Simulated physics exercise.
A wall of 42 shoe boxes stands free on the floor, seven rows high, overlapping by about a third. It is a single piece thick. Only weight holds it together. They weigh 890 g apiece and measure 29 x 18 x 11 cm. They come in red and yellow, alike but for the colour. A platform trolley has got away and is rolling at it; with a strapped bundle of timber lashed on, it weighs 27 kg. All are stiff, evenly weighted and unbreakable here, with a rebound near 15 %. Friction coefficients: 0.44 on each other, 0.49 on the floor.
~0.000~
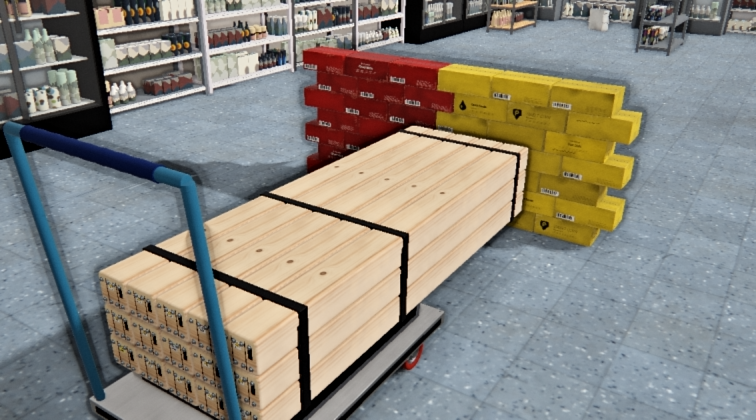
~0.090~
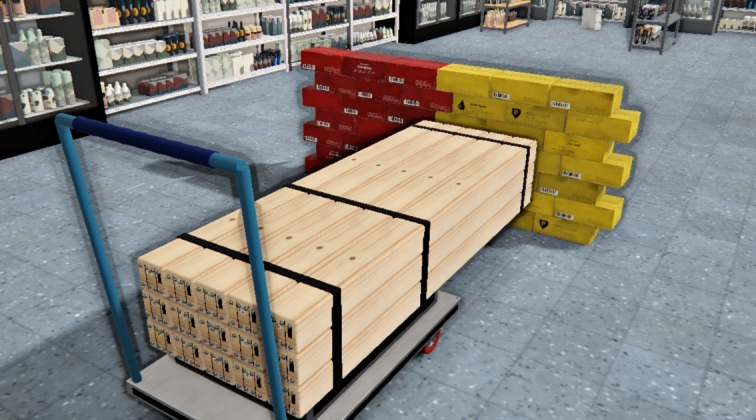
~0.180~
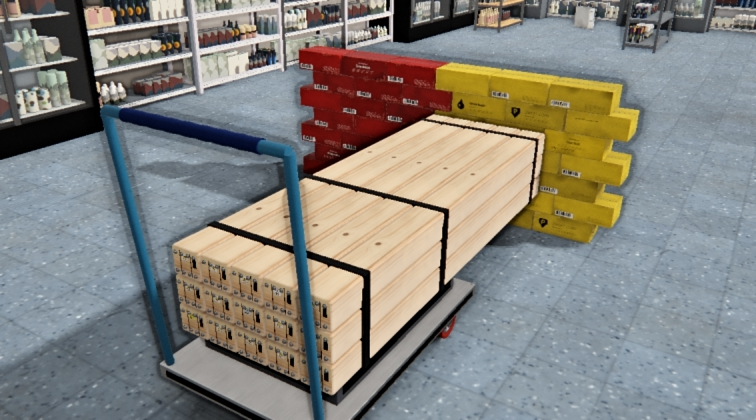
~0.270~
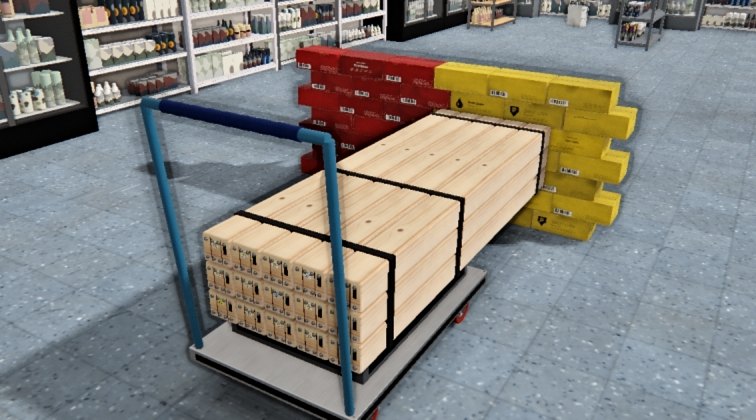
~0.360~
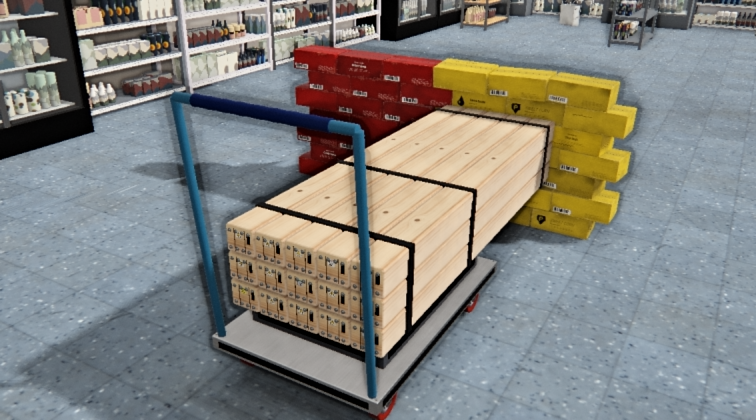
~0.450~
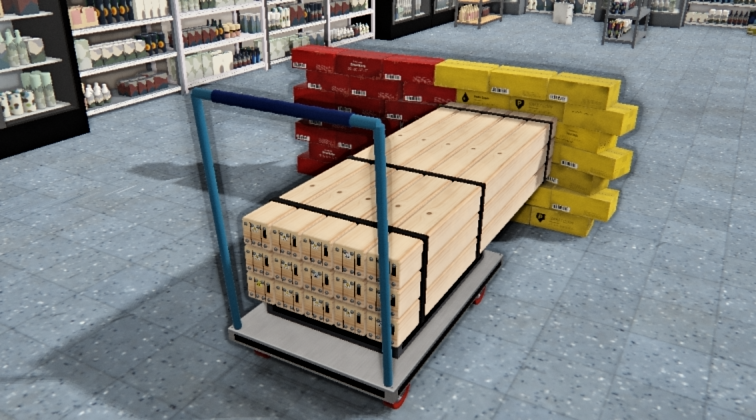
A flat trolley with a blue handle, stacked with strapped pale wooden planks, rolls away across the grey-blue tiled floor of a shop, seen from above and behind the handle. Beyond it stands a wall of boxes, red at left and yellow at right, with stocked shelves behind. As the camera shifts slightly, the load closes the gap and pushes into the wall, nudging some boxes slightly.
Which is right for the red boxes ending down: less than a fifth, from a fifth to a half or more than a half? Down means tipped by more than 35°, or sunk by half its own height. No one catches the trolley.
Between a fifth and a half of them.
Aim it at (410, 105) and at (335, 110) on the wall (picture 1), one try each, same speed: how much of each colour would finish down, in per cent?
Red 70 then 70, yellow 40 then 0 per cent.
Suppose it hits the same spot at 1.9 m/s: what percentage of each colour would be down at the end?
Then red 30, yellow 80 per cent.
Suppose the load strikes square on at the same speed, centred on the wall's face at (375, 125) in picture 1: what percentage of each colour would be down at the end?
In that case red 70, yellow 20 per cent.
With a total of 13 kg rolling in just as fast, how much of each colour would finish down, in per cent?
In that case red 0, yellow 0 per cent.
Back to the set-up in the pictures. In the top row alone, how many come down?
5 of them.
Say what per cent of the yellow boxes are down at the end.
By colour: Yellow 70 per cent.
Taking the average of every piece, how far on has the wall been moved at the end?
Some 30 cm on average.
After 0.60 s, load 14 cm past the wall's line, still rolling; none of the 21 red boxes down (0 of 42 in all colours); top red box 7 cm from its place; top yellow box 3° from how it stood.
After 0.90 s, load 17 cm past the wall's line, still rolling; none of the 21 red boxes down (2 of 42 in all colours); top red box 25° from how it stood; top yellow box 26° from how it stood, 36 mm lower.
After 1.14 s, load 18 cm past the wall's line, stopped; 6 of the 21 red boxes down (21 of 42 in all colours); top red box 65° from how it stood, 26 cm lower; top yellow box 66° from how it stood, 31 cm lower.
After 1.46 s, load 18 cm past the wall's line, stopped; 6 of the 21 red boxes down (21 of 42 in all colours); top red box upside down; top yellow box on its side.
In the end (2.2 s), load 18 cm past the wall's line, stopped; 6 of the 21 red boxes down (21 of 42 in all colours); top red box 67 cm lower; top yellow box upside down. That is 29 per cent. From the last view, middles, top red box near (411, 119), top yellow box near (493, 139).
